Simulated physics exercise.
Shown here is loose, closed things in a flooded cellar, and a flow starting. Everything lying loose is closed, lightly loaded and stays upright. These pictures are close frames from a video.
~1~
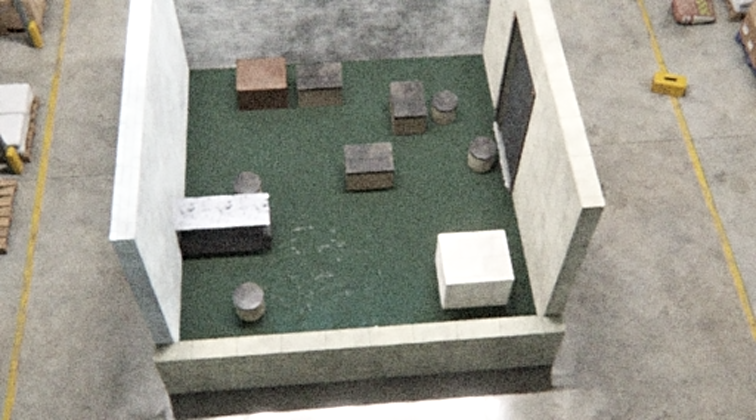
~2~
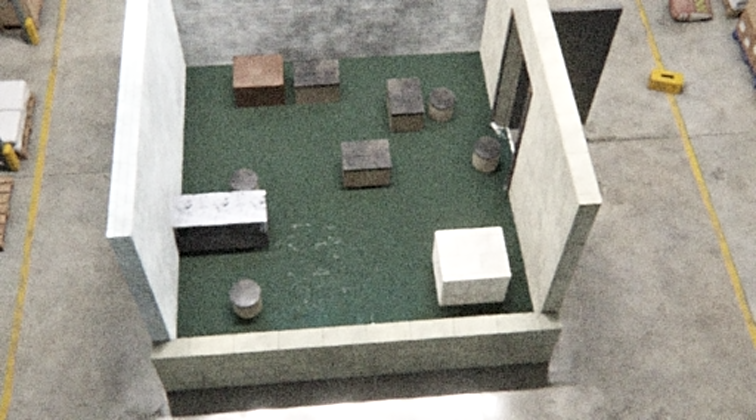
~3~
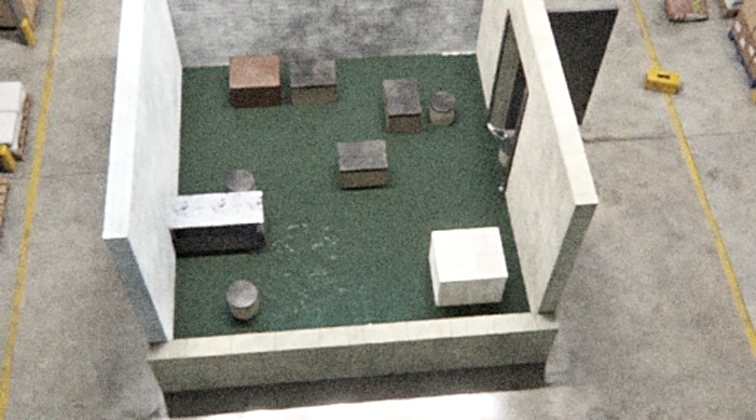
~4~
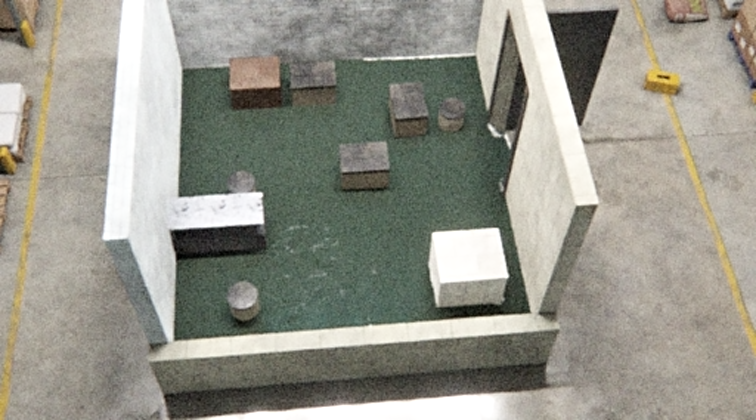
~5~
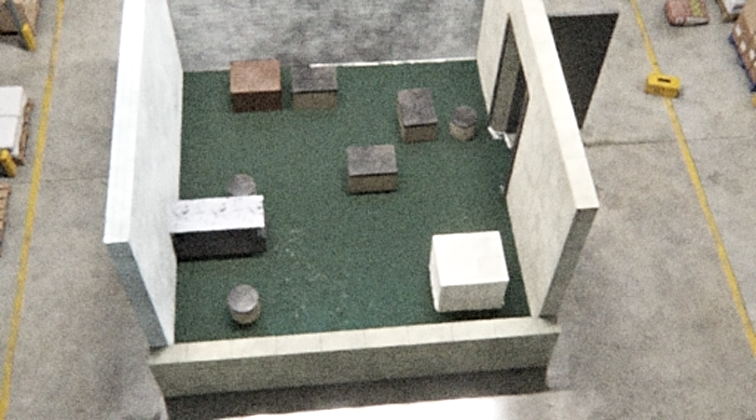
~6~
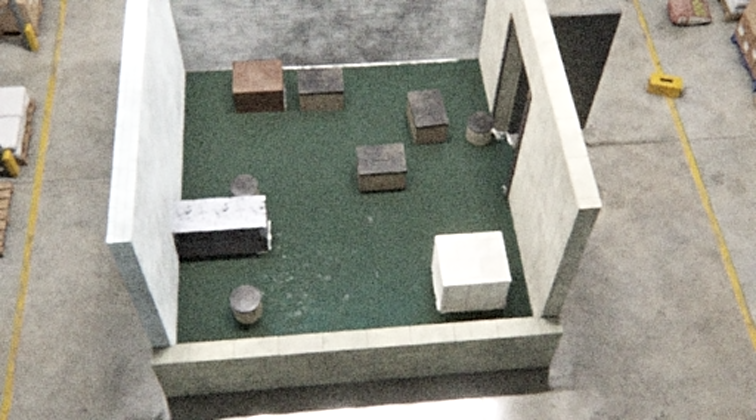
A dark door in the right wall of a flooded, green-floored room swung outward, and the nearest round pail slipped out through the doorway; then another pail and two grey chests drifted slightly right.
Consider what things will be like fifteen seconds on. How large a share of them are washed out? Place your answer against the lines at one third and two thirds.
It sits between the two lines.
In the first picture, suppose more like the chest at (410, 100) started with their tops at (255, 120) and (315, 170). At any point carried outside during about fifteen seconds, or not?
In the order listed: Held back, then flushed away.
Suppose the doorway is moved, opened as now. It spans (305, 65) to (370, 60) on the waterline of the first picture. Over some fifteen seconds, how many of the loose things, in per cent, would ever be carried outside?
Share: Near 60 %.
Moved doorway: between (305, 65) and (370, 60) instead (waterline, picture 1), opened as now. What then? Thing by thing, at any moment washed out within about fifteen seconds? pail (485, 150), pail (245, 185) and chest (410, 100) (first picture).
Remains, remains, escapes.
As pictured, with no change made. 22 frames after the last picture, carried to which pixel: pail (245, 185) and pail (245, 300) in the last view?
Estimated: (295, 180); (292, 292).
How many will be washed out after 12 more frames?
The total is 4.
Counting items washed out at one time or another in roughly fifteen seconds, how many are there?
Total: 4.
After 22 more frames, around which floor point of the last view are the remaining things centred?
I'd say somewhere close to (332, 199).
A moment on, 2 of 7 are out; 5 afloat.
Next, 4 of 7 are out; 3 afloat.
Later, 4 of 7 are out; 3 afloat.
In the end, 4 of 7 are out; 3 afloat.
